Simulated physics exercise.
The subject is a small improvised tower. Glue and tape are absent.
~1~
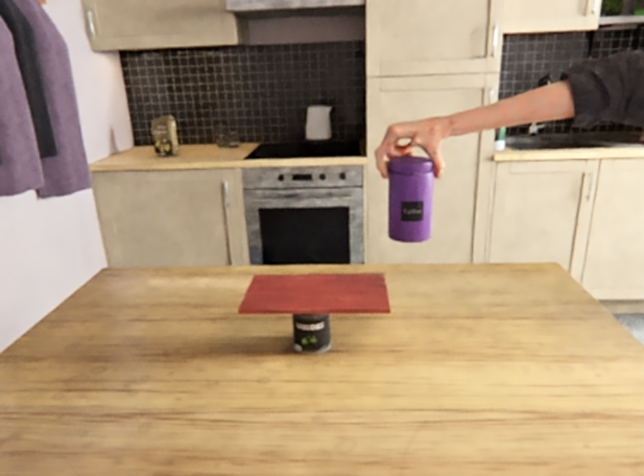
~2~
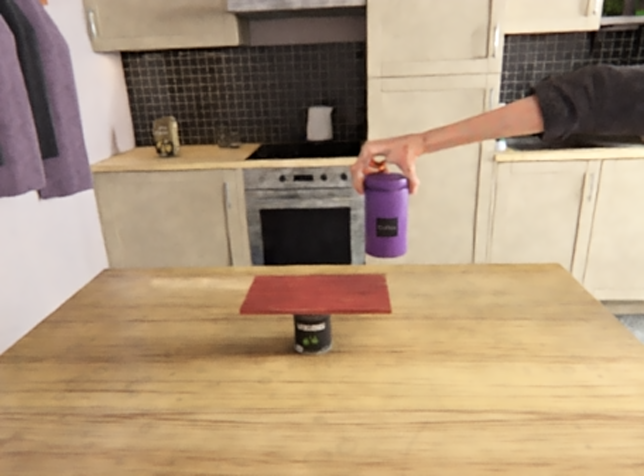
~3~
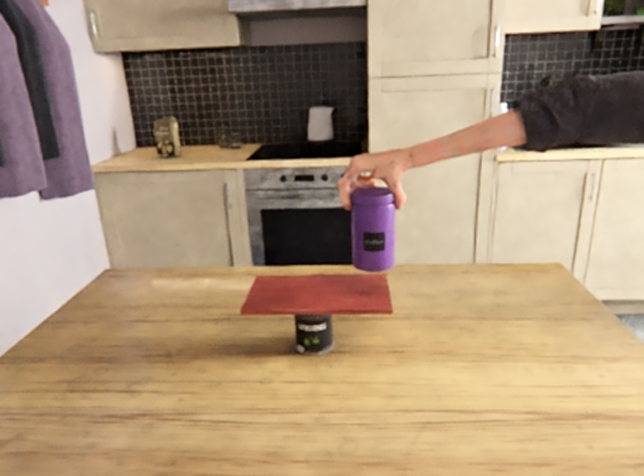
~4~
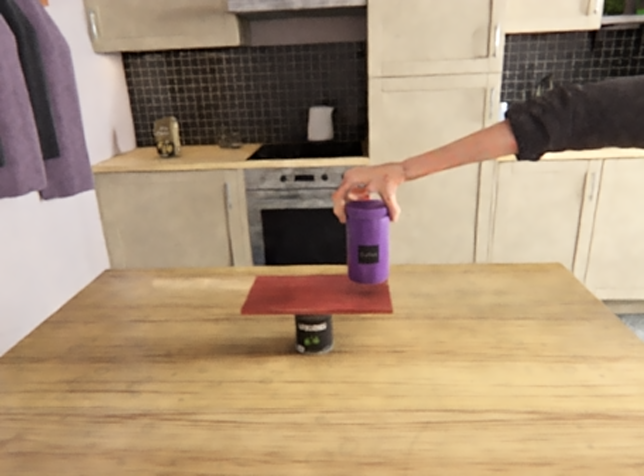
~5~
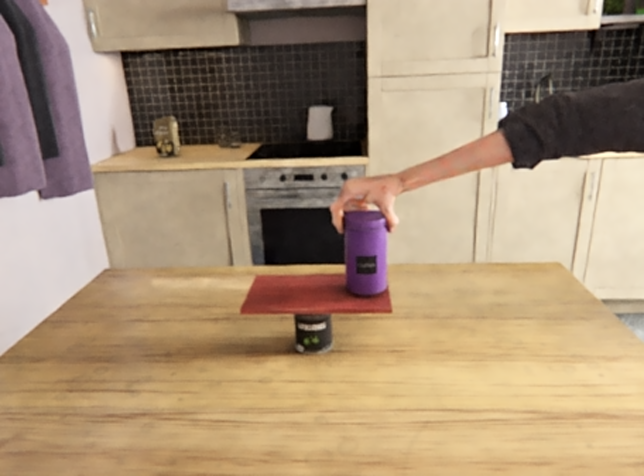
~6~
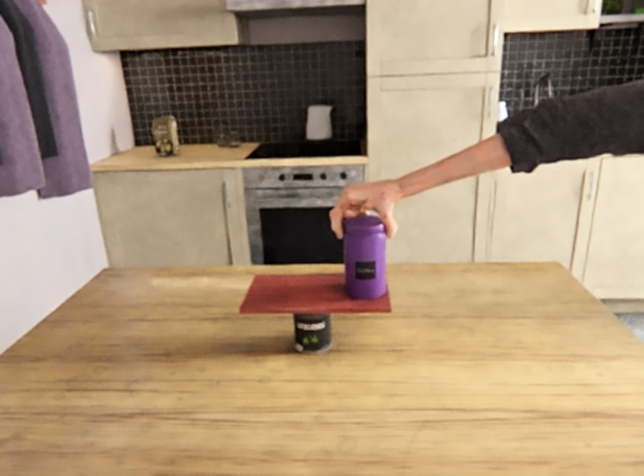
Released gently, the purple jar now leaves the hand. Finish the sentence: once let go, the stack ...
Once let go, the stack falls apart.
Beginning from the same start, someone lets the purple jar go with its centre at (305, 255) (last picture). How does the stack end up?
Result: The stack stays stable.
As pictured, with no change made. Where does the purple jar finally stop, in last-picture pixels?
End spot: Near (432, 331).
Then, 0.40 s later than the last frame, purple jar now fallen; red board tilted by 64°.
Then, 0.50 s later than the last frame, red board tilted by 66°.
When it is over, fallen, purple jar; lying over in the stack, red board; black tin as before. End places, in pixels of the last picture, purple jar near (432, 330). The stack loses its balance.
